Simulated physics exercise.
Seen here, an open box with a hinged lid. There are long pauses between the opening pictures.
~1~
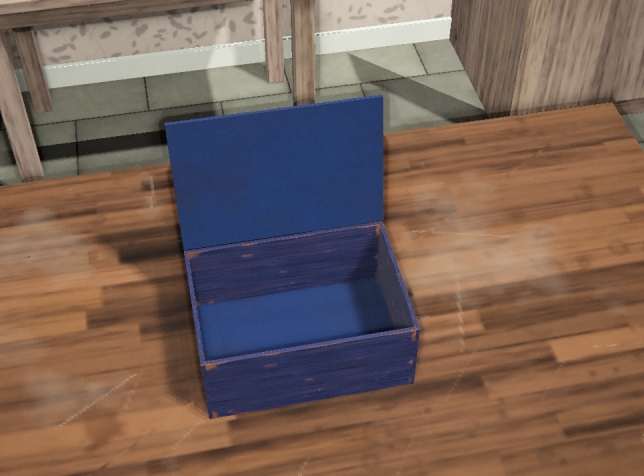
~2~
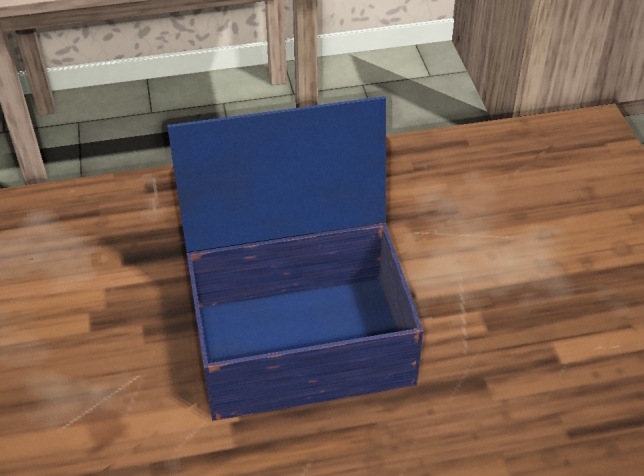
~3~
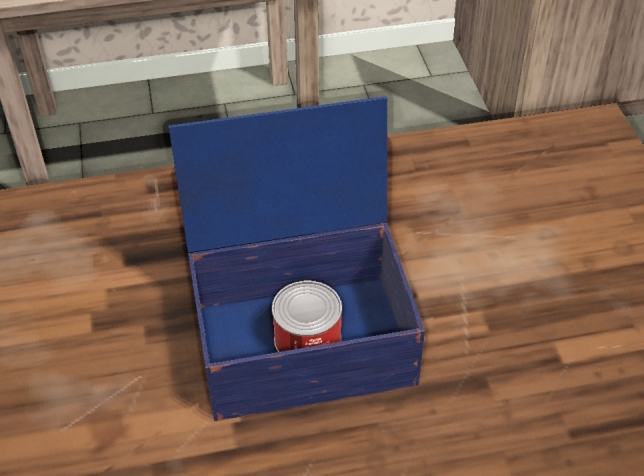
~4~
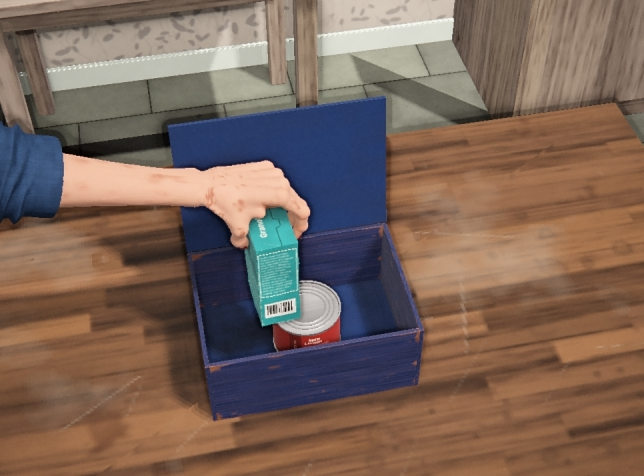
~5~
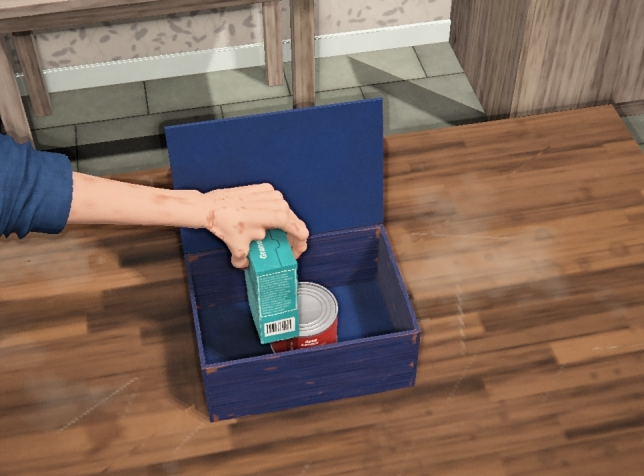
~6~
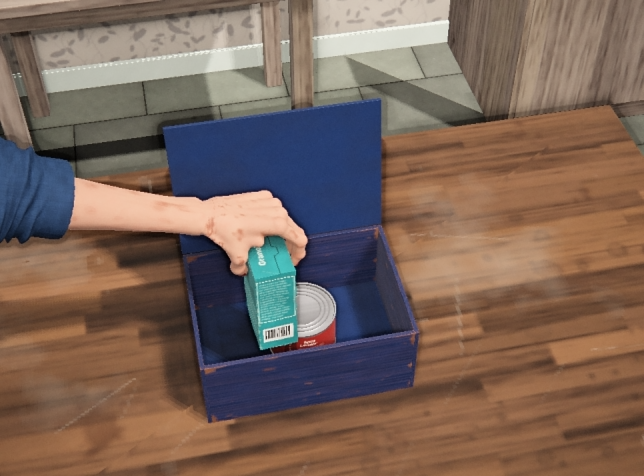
A red can appeared inside an open, empty blue box on a wooden surface, and then a hand reached in from the left and lowered a turquoise carton into the box beside it.
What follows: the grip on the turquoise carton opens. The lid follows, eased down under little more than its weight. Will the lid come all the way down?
Outcome: The lid stays ajar.
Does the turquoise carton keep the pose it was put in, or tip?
It ends up tilted.
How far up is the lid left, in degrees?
Some 30° above the rim.
Then, 1.20 s after the last picture, lid 86° above the rim; turquoise carton tipped 47° from how it was near (234, 331).
Then, 1.70 s after the last picture, lid 41° above the rim; turquoise carton tipped 48° from how it was near (235, 331).
At rest, lid 28° above the rim; tipped over in the box, turquoise carton; red tub in place. Seen from the same camera at the end, turquoise carton near (238, 331).
